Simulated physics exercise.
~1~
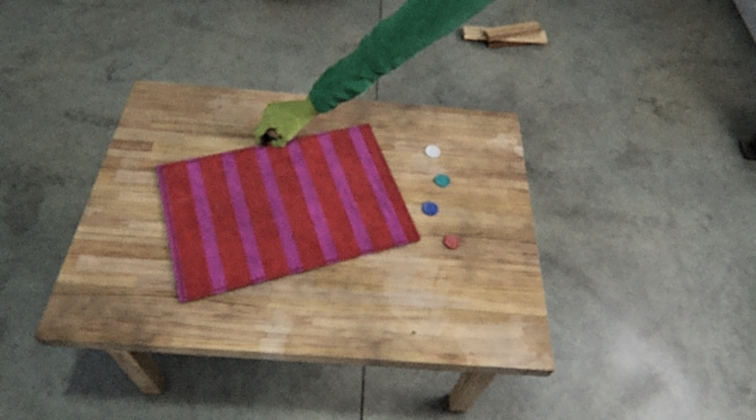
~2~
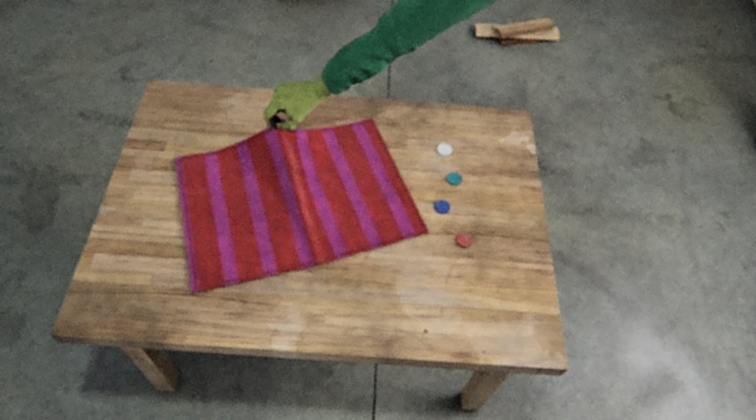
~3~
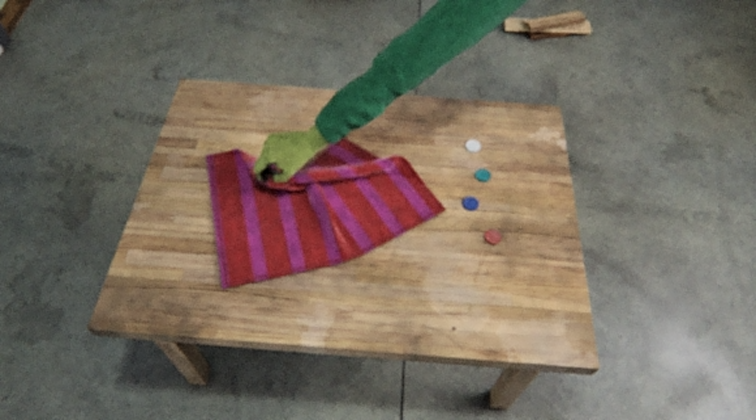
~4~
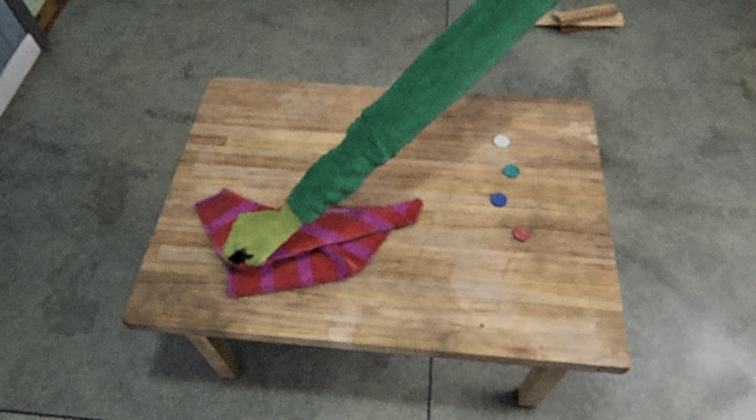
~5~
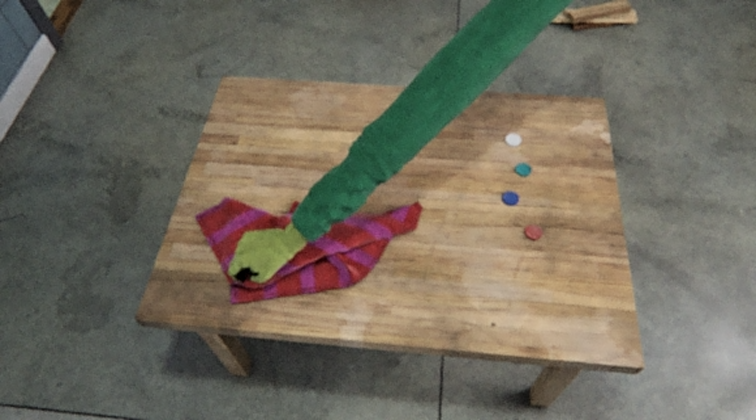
A wooden workbench stands on a grey concrete floor, seen from above at an angle. A red and purple striped hand towel lies flat on its left side, while a white cap, a teal disc, a blue disc and a red badge sit to the right. A gloved hand in a long green sleeve grips the towel's far edge, lifts it slightly and draws it toward the near left, folding the cloth over itself as the view shifts slightly left. The hand lowers the bunched towel, which ends crumpled beneath it, leaving all four small items uncovered.
